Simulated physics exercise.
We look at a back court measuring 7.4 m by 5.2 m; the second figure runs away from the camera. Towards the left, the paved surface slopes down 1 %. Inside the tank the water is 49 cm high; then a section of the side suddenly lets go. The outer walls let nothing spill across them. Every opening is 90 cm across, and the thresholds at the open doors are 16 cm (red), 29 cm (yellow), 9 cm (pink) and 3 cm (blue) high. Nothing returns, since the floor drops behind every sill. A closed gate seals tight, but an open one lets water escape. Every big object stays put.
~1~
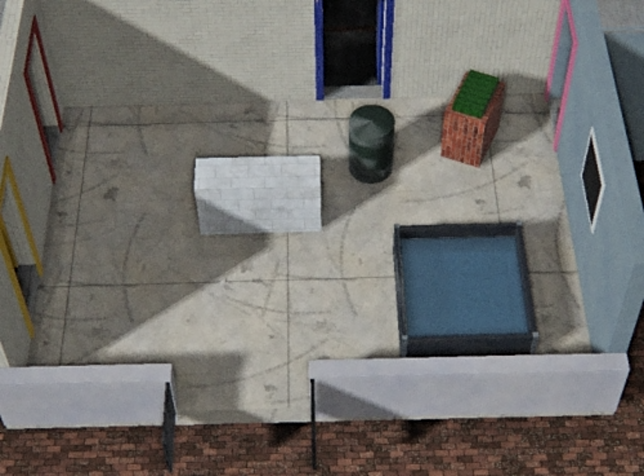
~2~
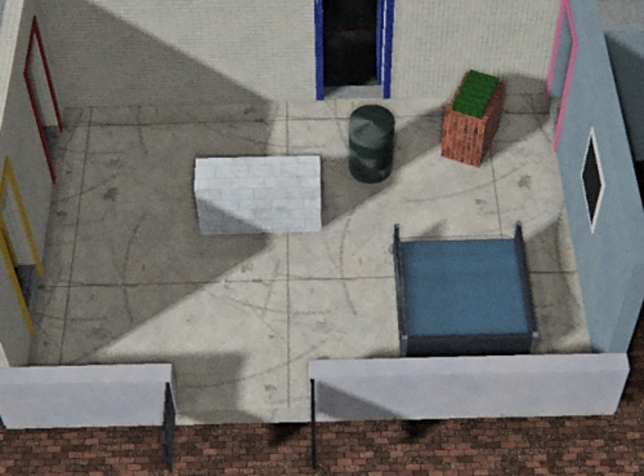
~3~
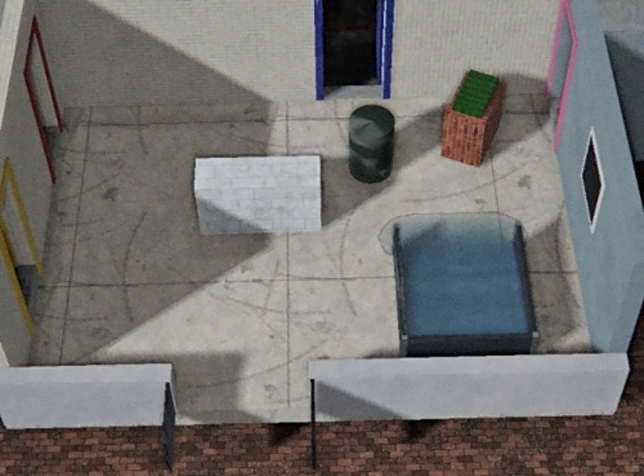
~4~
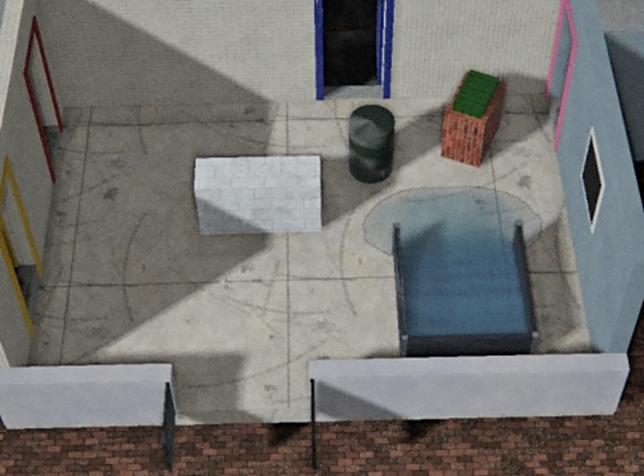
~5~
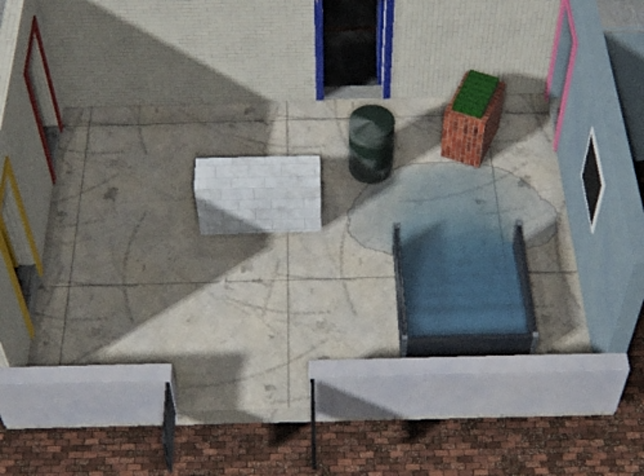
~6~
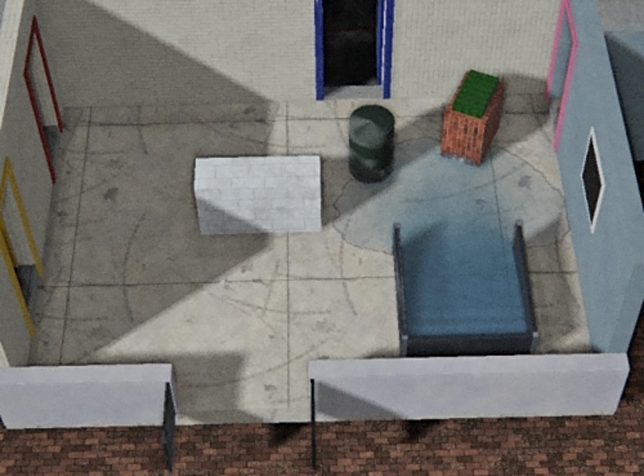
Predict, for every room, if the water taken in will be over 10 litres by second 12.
Prediction: For the red door, not over 10 litres; for the yellow door, not over 10 litres; for the pink door, over 10 litres; for the blue door, over 10 litres.
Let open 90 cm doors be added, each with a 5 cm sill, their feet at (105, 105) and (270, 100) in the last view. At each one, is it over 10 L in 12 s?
Well, the first is beyond the mark and the second is shy of the mark.
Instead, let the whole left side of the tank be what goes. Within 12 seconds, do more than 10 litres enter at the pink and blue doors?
Lab note: Vs limit, pink door inside limit; blue door inside limit.
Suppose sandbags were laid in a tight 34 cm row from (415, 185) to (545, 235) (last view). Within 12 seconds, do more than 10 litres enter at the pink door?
Compared to the limit, pink stays inside.
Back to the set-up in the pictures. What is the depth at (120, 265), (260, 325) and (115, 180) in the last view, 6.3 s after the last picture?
Listed order: 1 / 1 / 5 cm.
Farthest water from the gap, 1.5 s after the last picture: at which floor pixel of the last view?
Somewhere around (228, 135).
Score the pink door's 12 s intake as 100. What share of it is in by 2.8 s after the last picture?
Share: ~ 55 %.
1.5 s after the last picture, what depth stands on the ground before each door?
In centimetres, the red door has 0, the yellow door 0, the pink door 15 and the blue door 14.
Then, 0.7 s after the last picture water covers 20 % of the floor and is deepest (29 cm) near (461, 174); red door not reached, yellow door not reached, pink door 3 cm at the sill, 0 L in, blue door not reached.
Then, 1.5 s after the last picture water covers 30 % of the floor and is deepest (28 cm) near (547, 100); red door not reached, yellow door not reached, pink door 15 cm at the sill, 6 L in, blue door 14 cm at the sill, 33 L in.
Then, 2.8 s after the last picture water covers 40 % of the floor and is deepest (22 cm) near (466, 111); red door not reached, yellow door not reached, pink door 17 cm at the sill, 38 L in, blue door 9 cm at the sill, 95 L in.
Then, 6.3 s after the last picture water covers 65 % of the floor and is deepest (12 cm) near (63, 122); red door 10 cm at the sill, 0 L in, yellow door 2 cm at the sill, 0 L in, pink door 6 cm at the sill, 68 L in, blue door 4 cm at the sill, 133 L in.
Then, 11.3 s after the last picture water covers 85 % of the floor and is deepest (10 cm) near (24, 399); red door 6 cm at the sill, 0 L in, yellow door 4 cm at the sill, 0 L in, pink door 2 cm at the sill, 68 L in, blue door 2 cm at the sill, 135 L in.
